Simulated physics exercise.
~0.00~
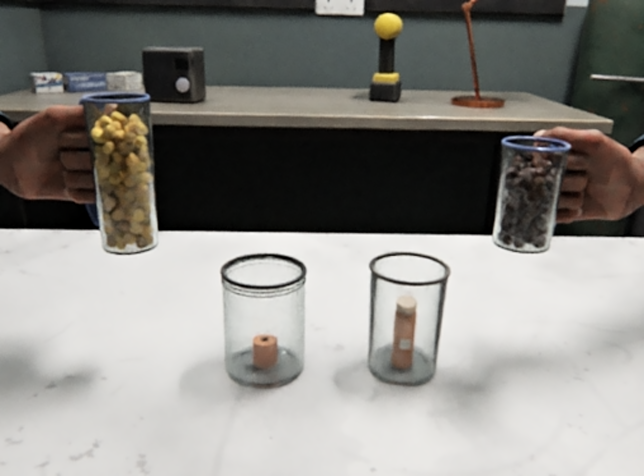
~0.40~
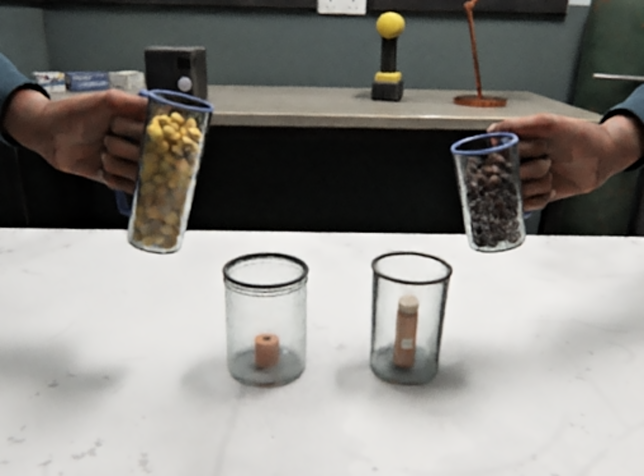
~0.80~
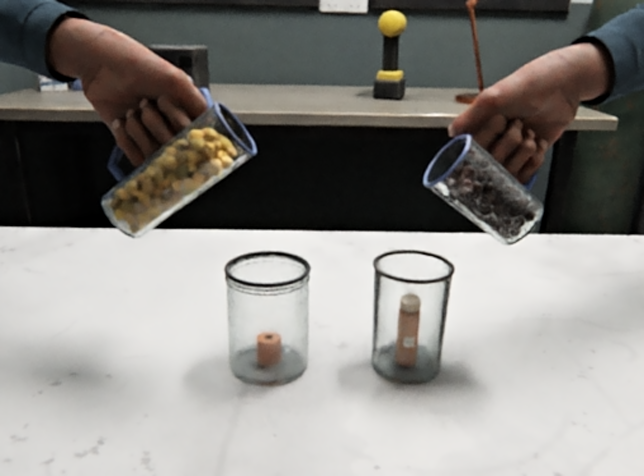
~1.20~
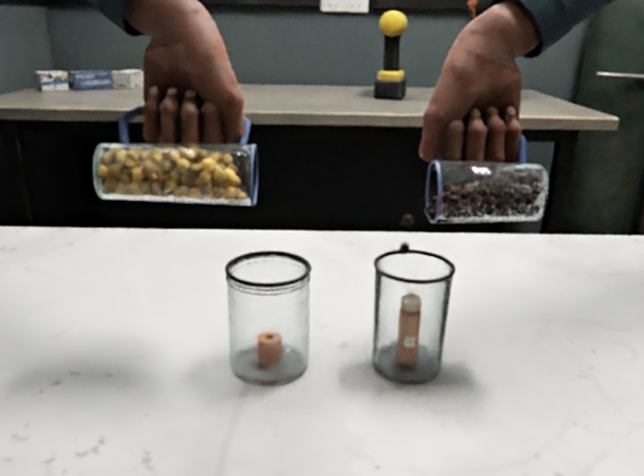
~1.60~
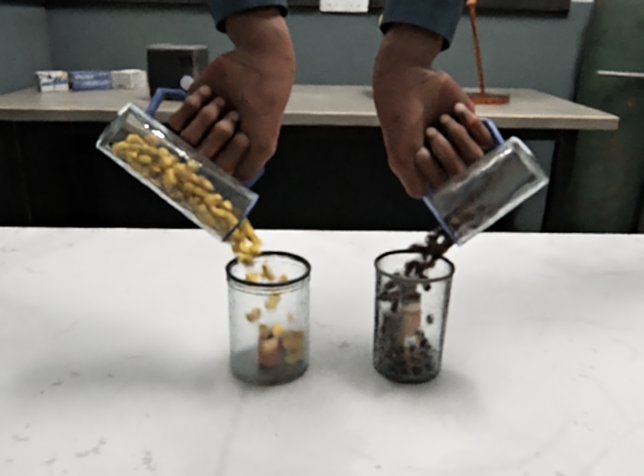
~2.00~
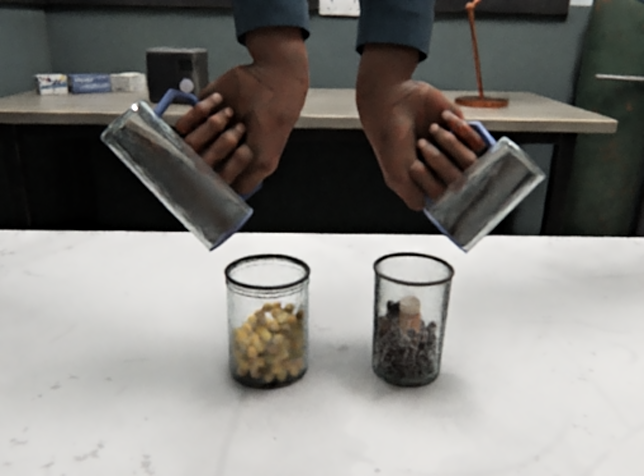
Two hands tipped cups of yellow and dark pieces over two clear containers, each holding a small upright object, and poured until both cups were empty, leaving the left object buried while the right one's top still poked out.
